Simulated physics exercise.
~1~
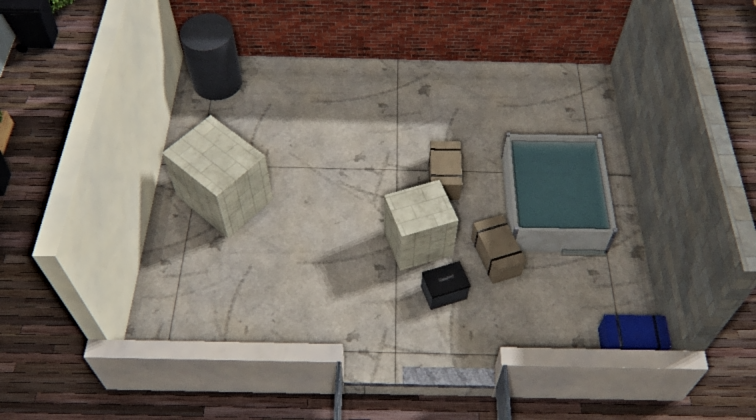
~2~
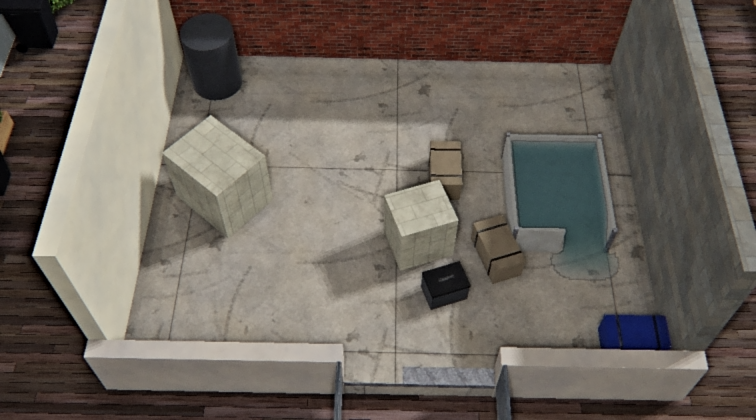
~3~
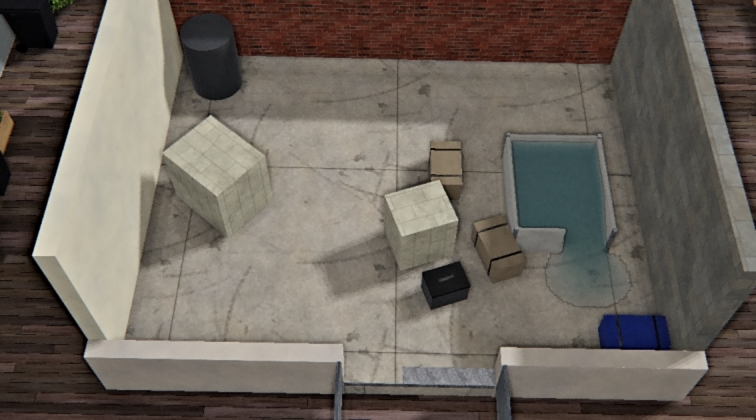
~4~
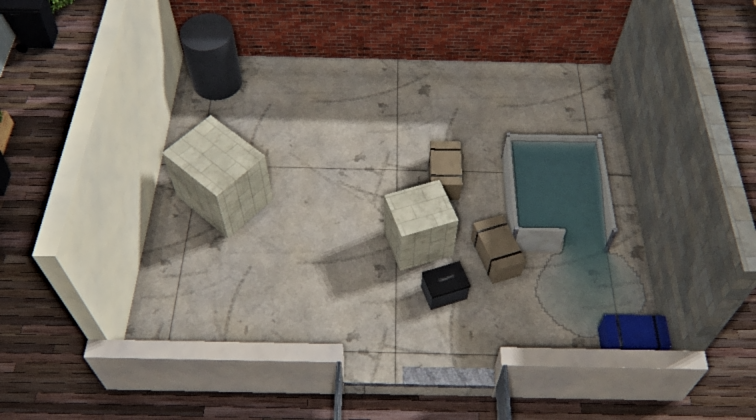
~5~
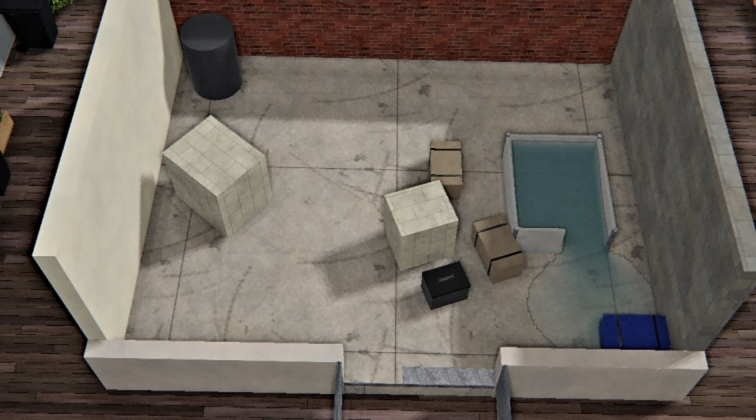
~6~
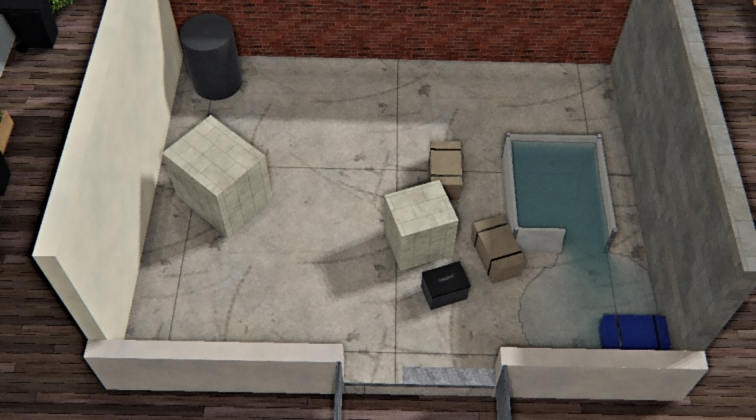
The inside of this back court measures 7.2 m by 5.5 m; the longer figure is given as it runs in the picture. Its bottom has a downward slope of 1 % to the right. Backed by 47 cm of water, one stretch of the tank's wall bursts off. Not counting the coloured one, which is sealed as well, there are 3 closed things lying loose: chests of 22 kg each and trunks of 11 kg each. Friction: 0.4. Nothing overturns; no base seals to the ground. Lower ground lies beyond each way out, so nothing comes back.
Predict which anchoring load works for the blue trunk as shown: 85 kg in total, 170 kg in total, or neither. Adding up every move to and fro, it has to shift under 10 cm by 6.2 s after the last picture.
Answer: Only 170 kg suffices.
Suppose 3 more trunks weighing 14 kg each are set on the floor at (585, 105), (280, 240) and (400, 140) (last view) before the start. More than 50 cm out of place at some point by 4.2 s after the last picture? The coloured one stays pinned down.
In the given order, I'd say greater, smaller, smaller.
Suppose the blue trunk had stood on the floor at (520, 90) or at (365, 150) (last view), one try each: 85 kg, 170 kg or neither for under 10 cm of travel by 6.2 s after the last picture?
One by one: Lighter mass suffices; lighter mass suffices.
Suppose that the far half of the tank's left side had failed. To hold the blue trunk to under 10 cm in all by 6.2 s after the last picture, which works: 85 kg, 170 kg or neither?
Answer: The small one.
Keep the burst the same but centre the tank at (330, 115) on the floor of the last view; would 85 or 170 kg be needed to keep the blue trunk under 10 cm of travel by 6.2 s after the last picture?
For that case: Lighter one suffices.
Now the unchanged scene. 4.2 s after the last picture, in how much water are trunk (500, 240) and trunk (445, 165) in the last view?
Some 2 cm at the first, some 0 cm at the second.
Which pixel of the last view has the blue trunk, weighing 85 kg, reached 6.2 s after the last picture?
About (613, 339).
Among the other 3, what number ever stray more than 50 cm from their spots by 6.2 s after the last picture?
Count: 0.
Then, 0.6 s after the last picture the blue trunk would be 14 cm from its start with 85 kg and 0 cm from its start with 170 kg; 17 cm of water round it then.
Then, 2.3 s after the last picture the blue trunk would be 35 cm from its start with 85 kg and 0 cm from its start with 170 kg; 19 cm of water round it then.
Then, 4.2 s after the last picture the blue trunk would be 35 cm from its start with 85 kg and 0 cm from its start with 170 kg; 13 cm of water round it then.
Then, 6.2 s after the last picture the blue trunk would be 35 cm from its start with 85 kg and 0 cm from its start with 170 kg; 9 cm of water round it then.
